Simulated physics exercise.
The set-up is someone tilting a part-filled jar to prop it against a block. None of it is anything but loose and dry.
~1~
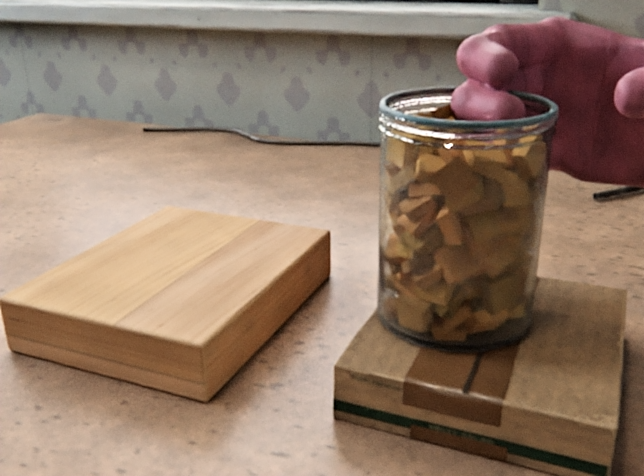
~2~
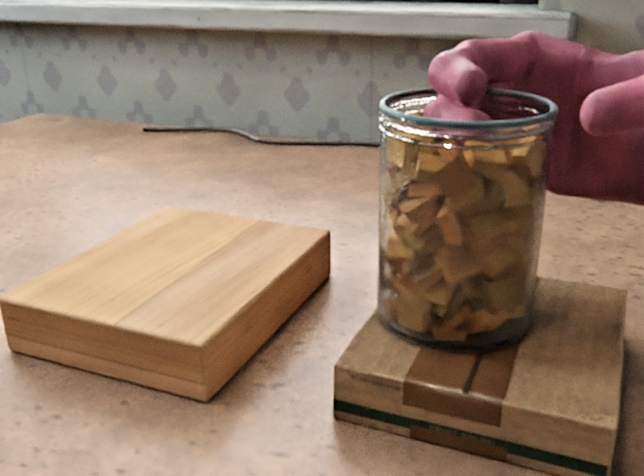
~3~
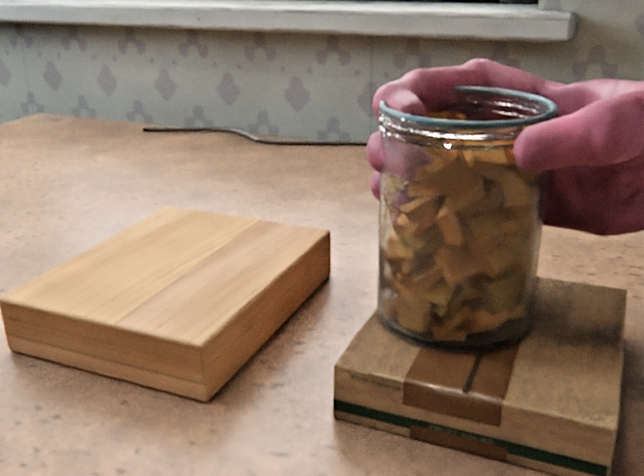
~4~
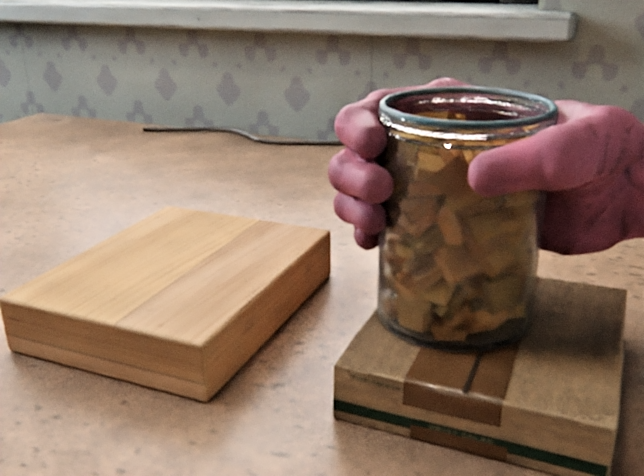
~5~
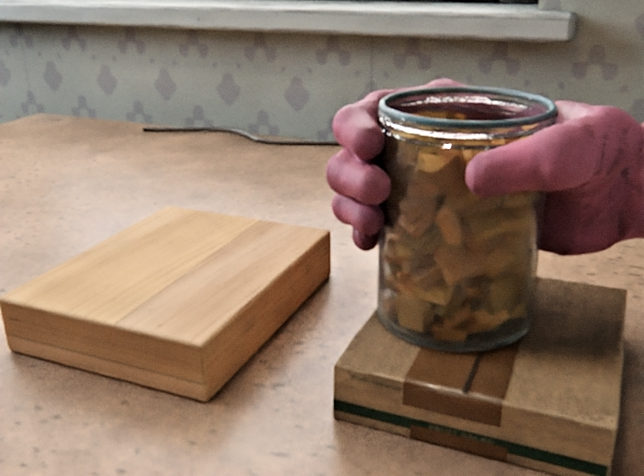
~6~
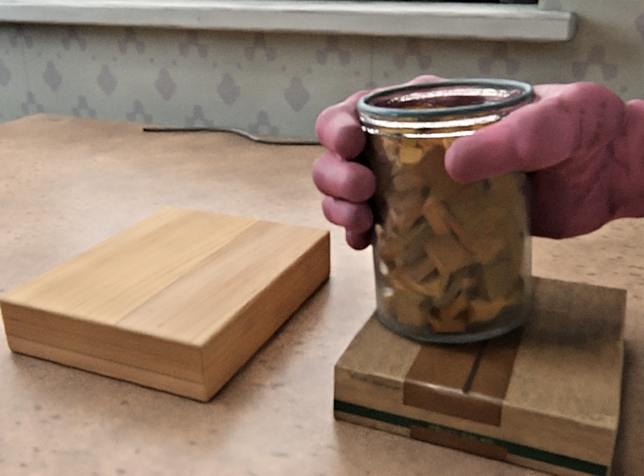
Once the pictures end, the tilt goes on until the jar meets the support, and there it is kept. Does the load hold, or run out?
So the filling begins to escape.
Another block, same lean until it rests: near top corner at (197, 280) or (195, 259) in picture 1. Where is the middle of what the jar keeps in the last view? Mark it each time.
Around (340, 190) in the first case, around (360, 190) in the second.
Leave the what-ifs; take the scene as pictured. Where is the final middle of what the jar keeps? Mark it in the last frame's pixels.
Approximately (299, 221).
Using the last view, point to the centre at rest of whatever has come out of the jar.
Roughly pixel (168, 255).
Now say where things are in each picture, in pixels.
In the first frame, jar at (459, 214), nearly full of cereal squares; block at (183, 285), its top about level with the jar's foot.
In the second frame, jar at (459, 214), upright; rim at (388, 100); top of the contents at (451, 160).
In the third frame, jar at (459, 214), upright; rim at (388, 100); block at (183, 285).
In the fourth frame, jar at (459, 214), upright; rim at (388, 100); top of the contents at (451, 160).
In the fifth frame, jar at (459, 213), upright; rim at (388, 100); block at (183, 285).
In the sixth frame, jar at (449, 205), leaning 6°; rim at (367, 99); block at (183, 285), its top about level with the jar's foot.
Then, 0.56 s past the last view, the jar leans 48°; everything is still inside.
Then, 1.05 s past the last view, the jar leans 84°; a stray few of the cereal squares out of it.
Then, 1.46 s past the last view, the jar rests on the block at 87°; a small part of the cereal squares out of it.
Finally, the jar rests on the block at 87°; a small part of the cereal squares out of it.
